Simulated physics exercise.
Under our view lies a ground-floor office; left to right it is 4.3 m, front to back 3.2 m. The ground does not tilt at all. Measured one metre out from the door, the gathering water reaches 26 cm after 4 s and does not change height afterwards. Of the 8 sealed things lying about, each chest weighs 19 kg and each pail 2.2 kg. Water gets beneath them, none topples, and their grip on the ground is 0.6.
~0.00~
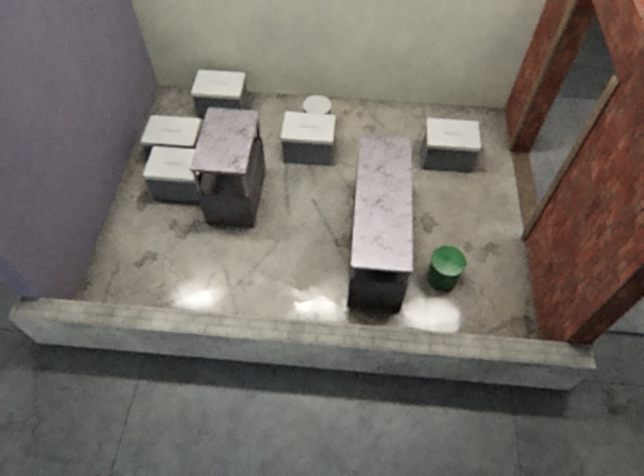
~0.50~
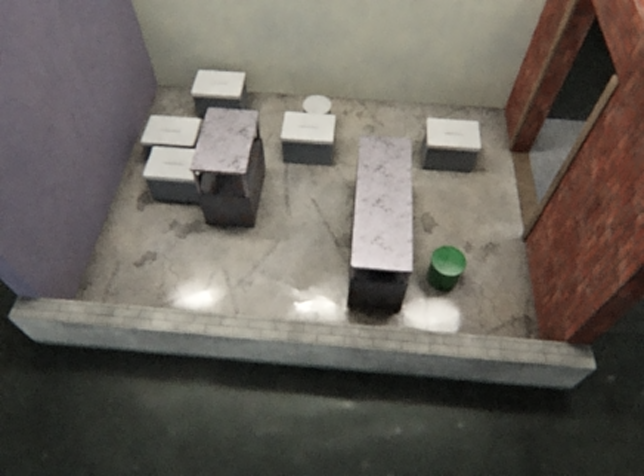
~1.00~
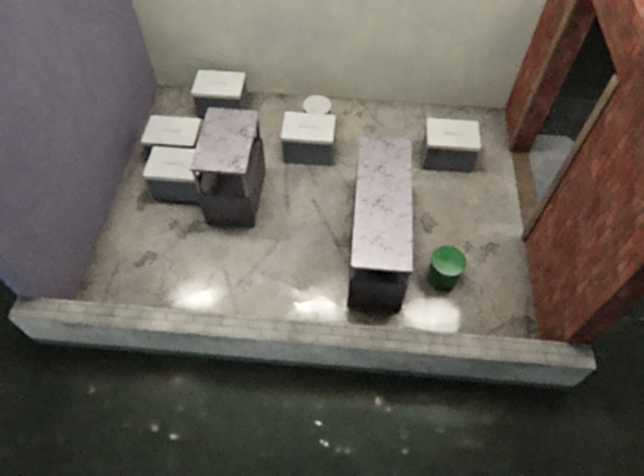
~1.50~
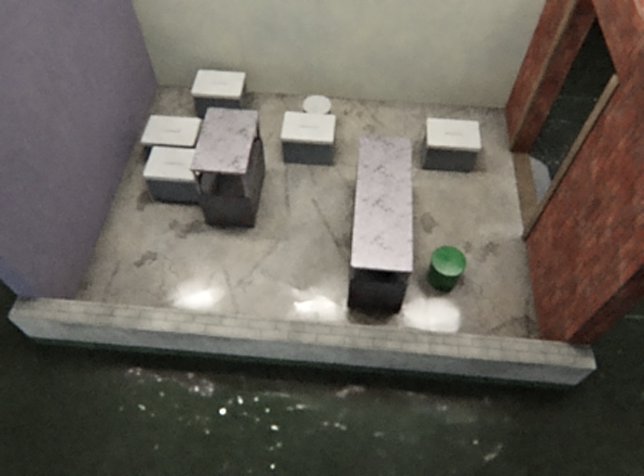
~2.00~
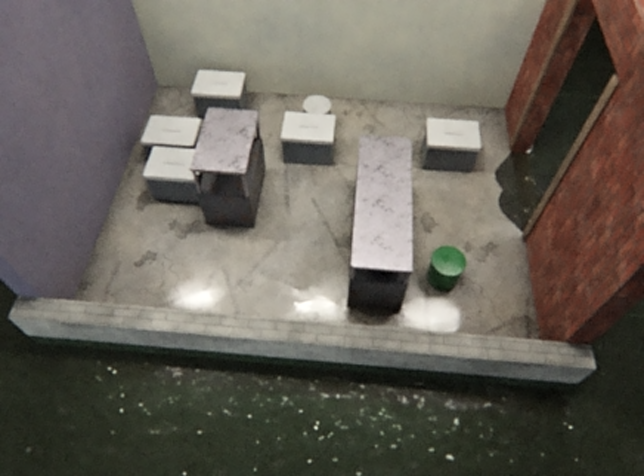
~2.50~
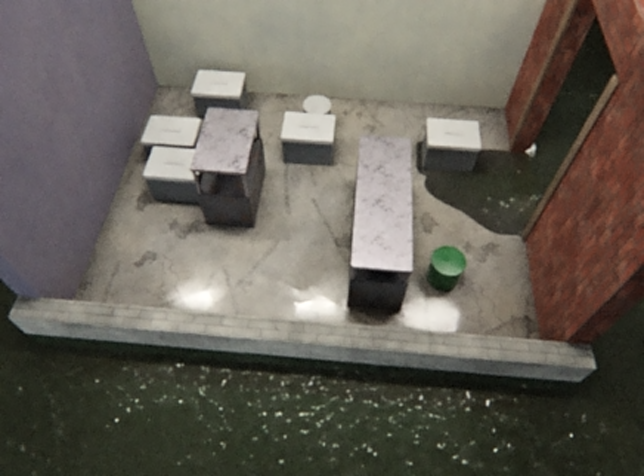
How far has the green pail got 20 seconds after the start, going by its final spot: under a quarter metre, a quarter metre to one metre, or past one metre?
Some way off.
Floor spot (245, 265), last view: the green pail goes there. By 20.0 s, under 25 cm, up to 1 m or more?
So it budges only slightly.
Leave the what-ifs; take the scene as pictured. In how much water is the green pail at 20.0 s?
Roughly 23 cm.
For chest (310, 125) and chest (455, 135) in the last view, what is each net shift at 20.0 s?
One is off by 200 cm, the other by 200 cm, in the order asked.
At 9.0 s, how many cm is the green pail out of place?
Roughly 50 cm.
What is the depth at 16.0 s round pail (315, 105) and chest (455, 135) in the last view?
First about 20 cm, second about 19 cm.
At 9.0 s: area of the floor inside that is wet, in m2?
I'd put it close to 13 m2.
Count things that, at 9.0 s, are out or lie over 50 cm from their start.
The number by then is 7.
After 4.0 s the green pail is near (456, 268), 0.1 m from its start, aground; 0 afloat.
After 9.0 s the green pail is near (509, 273), 0.5 m from its start, afloat; 8 afloat.
After 16.0 s the green pail is near (514, 316), 0.8 m from its start, afloat; 8 afloat.
After 20.0 s the green pail is near (452, 286), 0.4 m from its start, afloat; 8 afloat.
